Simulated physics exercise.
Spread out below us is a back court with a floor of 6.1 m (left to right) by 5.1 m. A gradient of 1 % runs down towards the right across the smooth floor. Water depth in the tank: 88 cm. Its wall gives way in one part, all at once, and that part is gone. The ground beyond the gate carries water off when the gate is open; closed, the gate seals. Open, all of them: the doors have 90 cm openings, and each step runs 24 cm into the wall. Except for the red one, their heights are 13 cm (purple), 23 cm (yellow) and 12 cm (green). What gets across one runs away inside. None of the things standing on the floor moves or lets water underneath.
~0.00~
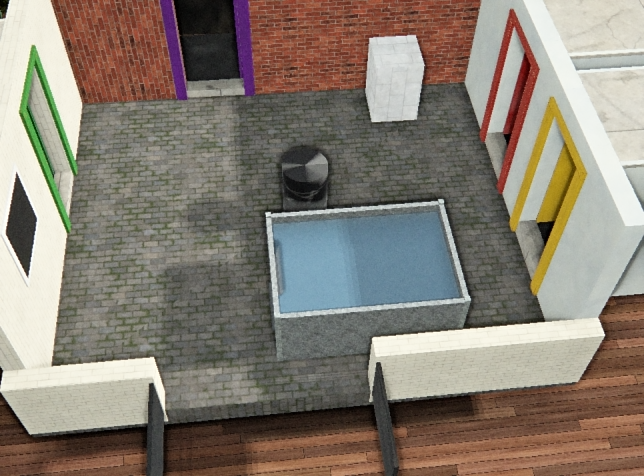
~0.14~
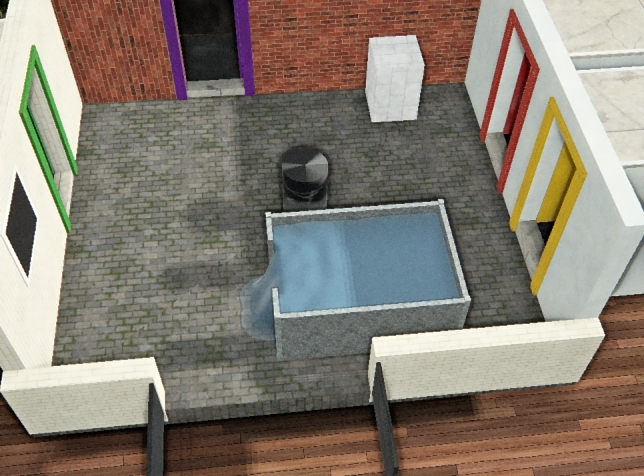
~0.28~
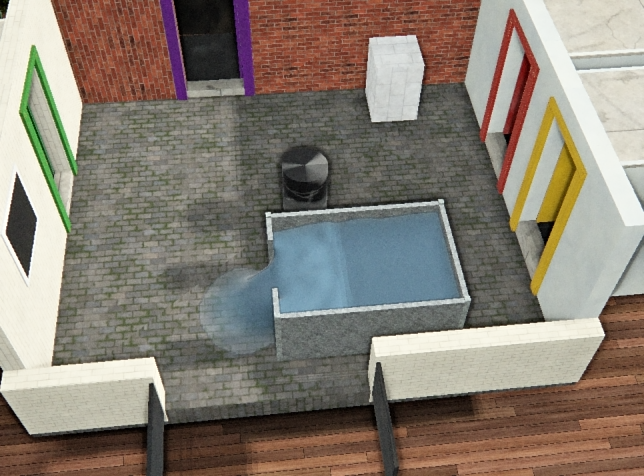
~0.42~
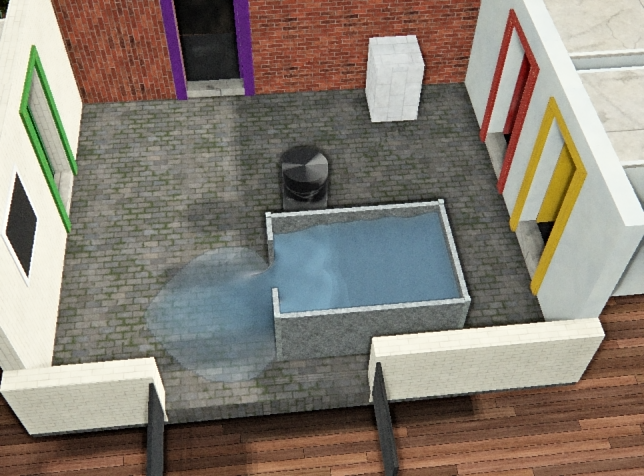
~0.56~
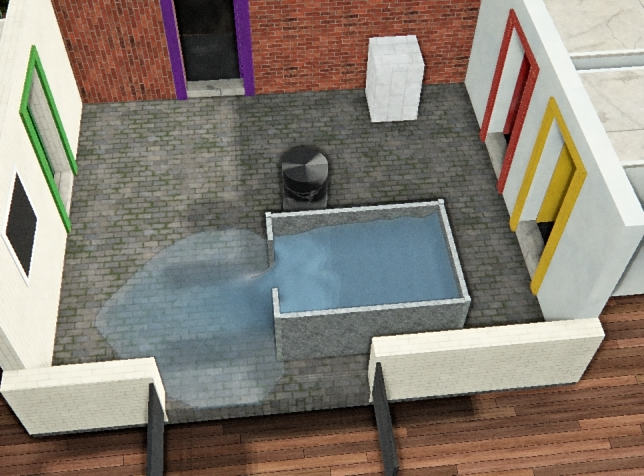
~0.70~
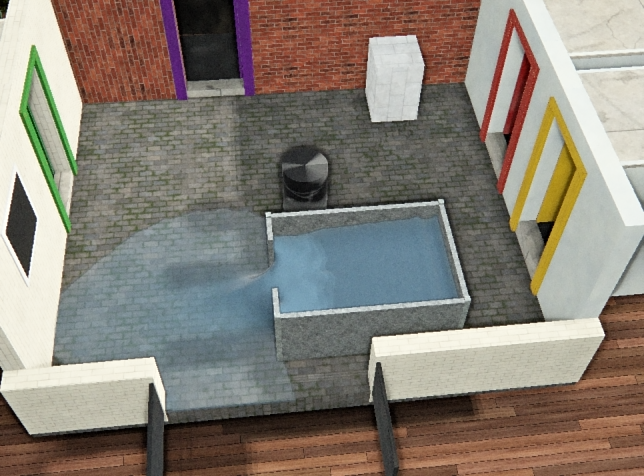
We see a walled court with coloured doorways and a full tank; part of the tank's left wall disappears, and water pours out, spreading leftward and forward across the paving while the level in the tank drops.
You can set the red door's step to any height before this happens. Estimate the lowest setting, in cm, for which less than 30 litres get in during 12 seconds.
Around 8 cm.
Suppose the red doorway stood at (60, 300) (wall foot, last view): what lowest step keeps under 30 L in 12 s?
It needs about 25 cm.
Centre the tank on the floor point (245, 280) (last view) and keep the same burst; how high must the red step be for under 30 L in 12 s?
9.5 cm, give or take.
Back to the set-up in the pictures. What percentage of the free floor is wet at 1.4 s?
Some 30 per cent is wet.
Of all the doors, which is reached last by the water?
Last in order comes the yellow door.
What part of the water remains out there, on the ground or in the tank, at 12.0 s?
Some 82 per cent remains.
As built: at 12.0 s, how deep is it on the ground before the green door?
Some 5.0 cm.
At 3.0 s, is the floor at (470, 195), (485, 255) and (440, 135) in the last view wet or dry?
So the three spots come out spared, spared, spared, in that order.
After 1.4 s water covers 30 % of the floor, deepest (46 cm) near (48, 401); it has not reached the red door.
After 3.0 s water covers 40 % of the floor, deepest (26 cm) near (82, 113); it has not reached the red door.
After 12.0 s water covers 95 % of the floor, deepest (14 cm) near (546, 357); 11 cm at the red door, 0 litres in over its 19 cm step.
At the red door as built, the water arrived by 5.6 s and peaked near 11 cm at 10.0 s.
With a step of 7 cm, 47 litres would have come in within the 12 s; with 10 cm, 12 litres. So under 30 litres takes about 8 cm.
